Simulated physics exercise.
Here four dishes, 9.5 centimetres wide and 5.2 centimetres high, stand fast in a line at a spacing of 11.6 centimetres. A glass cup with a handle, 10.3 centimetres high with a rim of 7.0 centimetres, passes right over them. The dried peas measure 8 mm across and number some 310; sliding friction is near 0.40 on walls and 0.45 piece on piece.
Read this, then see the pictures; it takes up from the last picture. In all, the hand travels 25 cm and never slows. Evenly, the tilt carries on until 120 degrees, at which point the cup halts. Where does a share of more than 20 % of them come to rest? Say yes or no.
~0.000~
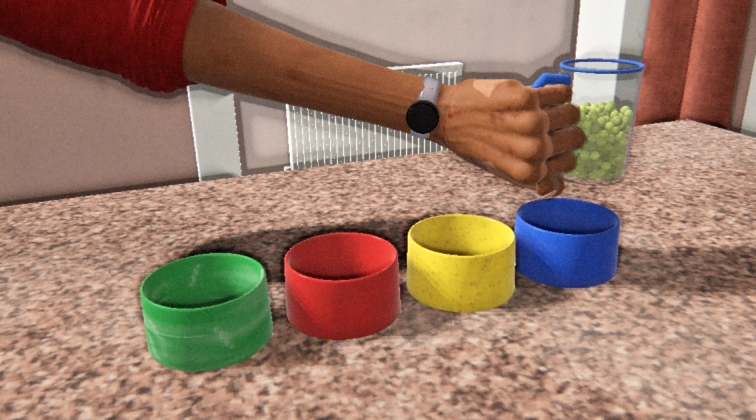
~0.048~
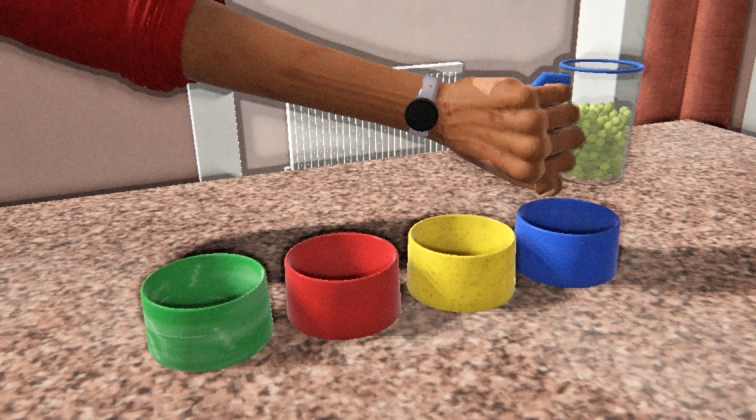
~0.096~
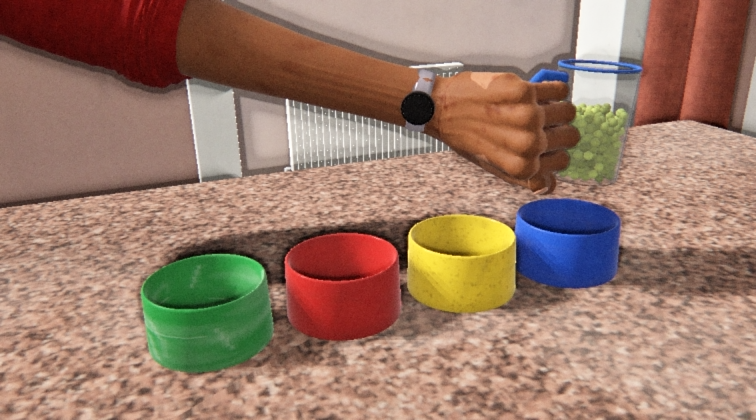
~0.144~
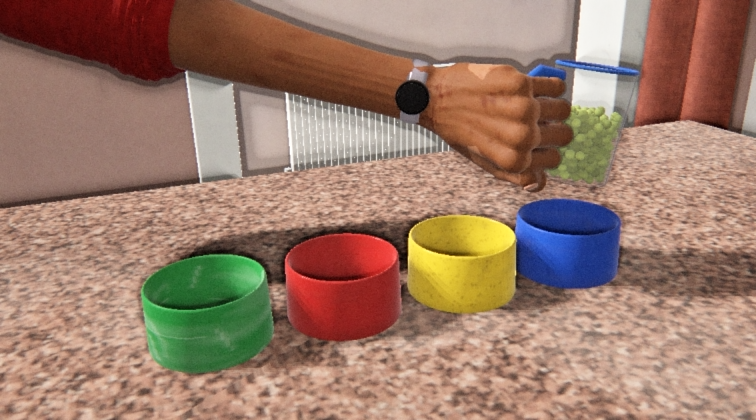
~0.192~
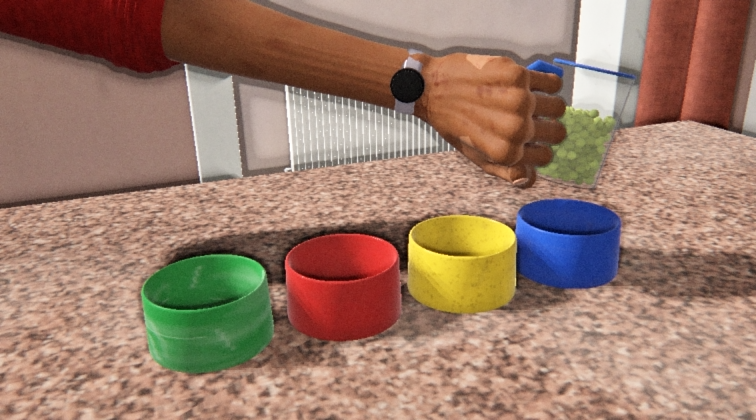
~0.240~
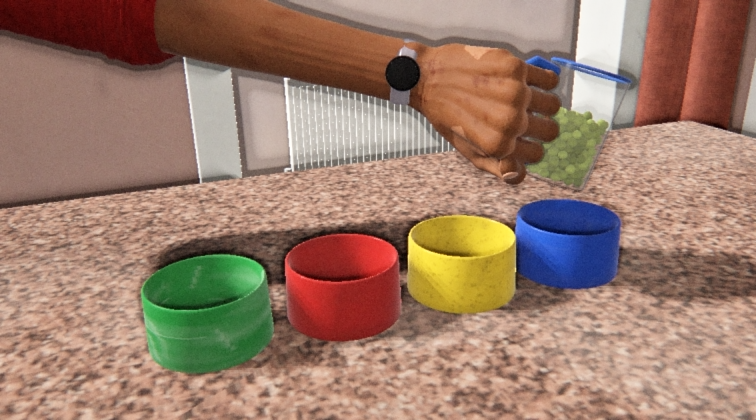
Red dish: No, blue dish: No, green dish: No, yellow dish: Yes, counter: No.
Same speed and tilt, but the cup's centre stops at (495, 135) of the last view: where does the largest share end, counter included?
That'd be blue, it takes the most.
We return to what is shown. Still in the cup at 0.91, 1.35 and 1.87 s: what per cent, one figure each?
Roughly 100, then 30, then 0.
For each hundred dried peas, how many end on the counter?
Close to 0 %, more or less.
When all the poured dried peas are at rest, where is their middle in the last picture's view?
Near (460, 265).
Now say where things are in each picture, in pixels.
The first picture shows cup at (595, 122), tilt 0 degrees, lip at (633, 63), moved 0.0 cm; middle of the pieces at (589, 137); blue dish at (567, 216); yellow dish at (461, 235); red dish at (341, 256); green dish at (204, 280).
The second picture shows cup at (594, 122), tilt 1 degrees, lip at (632, 64), moved 0.2 cm; middle of the pieces at (588, 137).
The third picture shows cup at (590, 123), tilt 4 degrees, lip at (630, 66), moved 0.6 cm; middle of the pieces at (583, 138).
The fourth picture shows cup at (584, 124), tilt 9 degrees, lip at (627, 71), moved 1.3 cm; middle of the pieces at (576, 139).
The fifth picture shows cup at (577, 125), tilt 14 degrees, lip at (624, 75), moved 2.1 cm; middle of the pieces at (568, 140).
The sixth picture shows cup at (570, 126), tilt 19 degrees, lip at (619, 81), moved 2.9 cm; middle of the pieces at (560, 140); blue dish at (568, 217); yellow dish at (462, 236); red dish at (342, 257); green dish at (205, 281). Its pace works out near 105 degrees a second; the hand travels 16 cm a second.
After 0.91 s, tilt 90 degrees; cup holds 100 %.
After 1.35 s, tilt 120 degrees; cup holds 30 %, yellow 65 %.
After 1.87 s, tilt 120 degrees; cup holds 0 %, yellow 100 %.
At rest (2.2 s), red 0 %, blue 0 %, green 0 %, yellow 100 %, counter 0 %.
